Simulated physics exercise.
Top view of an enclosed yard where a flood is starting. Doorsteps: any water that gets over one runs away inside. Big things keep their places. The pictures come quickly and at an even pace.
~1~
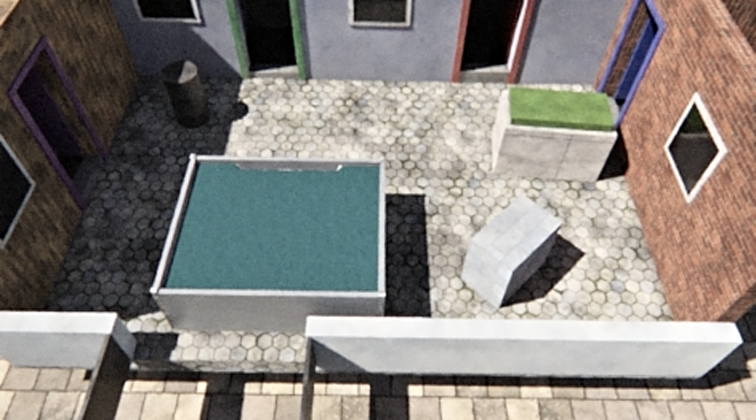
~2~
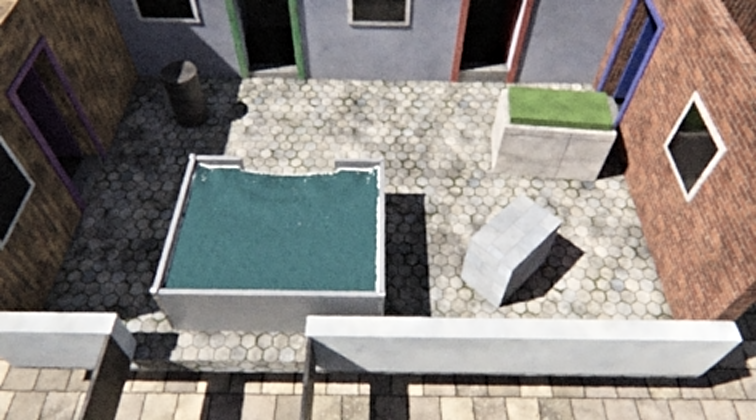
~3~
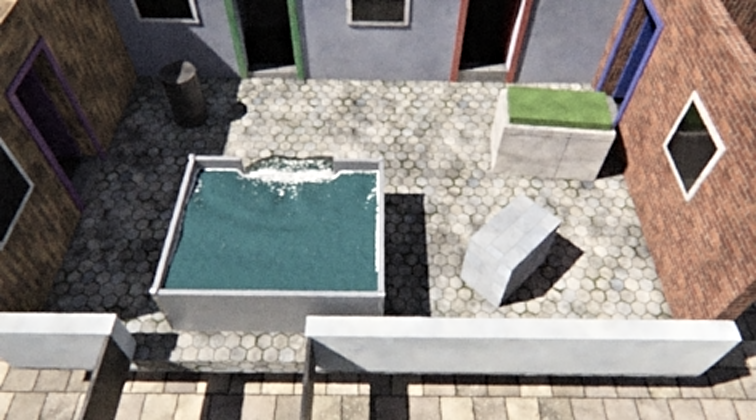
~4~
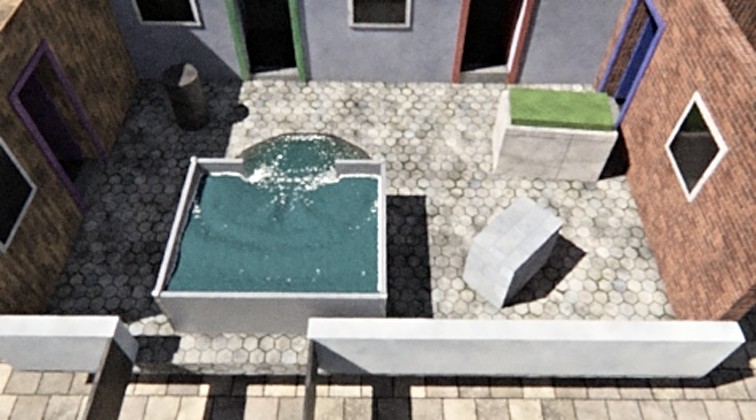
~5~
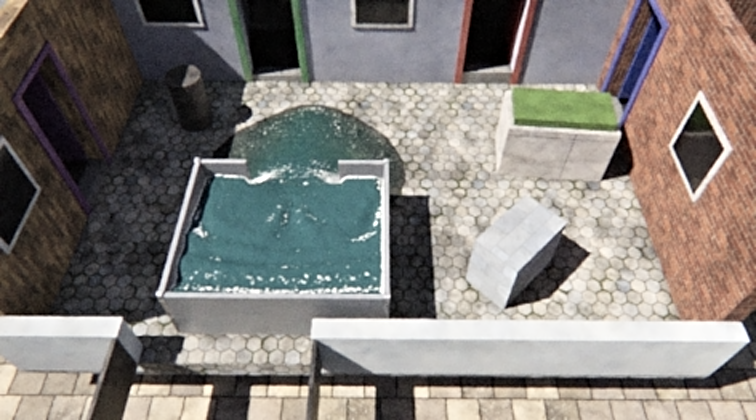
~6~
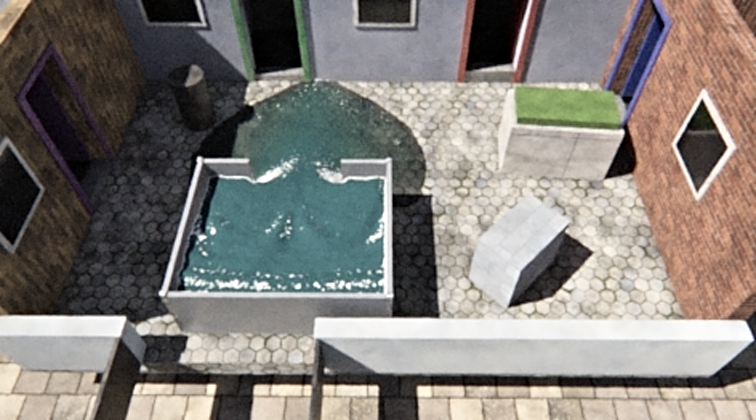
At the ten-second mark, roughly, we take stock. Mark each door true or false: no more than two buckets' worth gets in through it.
Blue door: False, purple door: True, green door: False, red door: True.
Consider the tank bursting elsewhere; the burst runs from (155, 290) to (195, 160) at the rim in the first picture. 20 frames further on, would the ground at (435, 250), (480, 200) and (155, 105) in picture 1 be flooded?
In that order: No water, no water, covered.
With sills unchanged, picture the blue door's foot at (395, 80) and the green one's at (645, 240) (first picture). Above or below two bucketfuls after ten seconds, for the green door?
Then: The green one is under.
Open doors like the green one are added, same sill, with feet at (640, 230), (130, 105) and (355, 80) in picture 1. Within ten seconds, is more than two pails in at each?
Taking them as listed, the first undershoots, the second overshoots and the third overshoots.
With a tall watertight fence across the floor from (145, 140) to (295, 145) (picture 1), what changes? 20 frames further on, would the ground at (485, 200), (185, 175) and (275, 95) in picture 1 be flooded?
Taking the points in the order given, they are high and dry, inundated and inundated.
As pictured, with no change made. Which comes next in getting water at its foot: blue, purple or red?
Result: The one in red is first.
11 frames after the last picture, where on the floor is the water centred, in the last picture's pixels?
The water's centre sits above (314, 188).
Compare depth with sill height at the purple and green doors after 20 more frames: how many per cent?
I'd say around 50 and 180 in a hundred.
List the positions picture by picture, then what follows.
The first picture shows the open tank at (280, 224) is whole and still.
In the second picture, the front is at a hidden place, out from the gap on the open tank's far side.
In the third picture, the front is at a hidden place, out from the gap on the open tank's far side.
In the fourth picture, water pours out on the open tank's far side and has run to (324, 136).
In the fifth picture, water pours out on the open tank's far side and has run to (323, 108).
In the sixth picture, the front is at (328, 82), out from the gap on the open tank's far side.
A moment on, water covers 30 % of the floor; the blue door not reached, the purple door not reached, the green door over two buckets in, the red door not reached.
Next, water covers 40 % of the floor; the blue door not reached, the purple door wet at the sill, nothing in, the green door far over two buckets in, the red door wet at the sill, nothing in.
Then, water covers 55 % of the floor; the blue door far over two buckets in, the purple door wet at the sill, nothing in, the green door far over two buckets in, the red door wet at the sill, nothing in.
Later, water covers 85 % of the floor; the blue door far over two buckets in, the purple door wet at the sill, nothing in, the green door far over two buckets in, the red door wet at the sill, nothing in.
In the end, water covers 95 % of the floor; the blue door far over two buckets in, the purple door wet at the sill, nothing in, the green door far over two buckets in, the red door wet at the sill, nothing in.
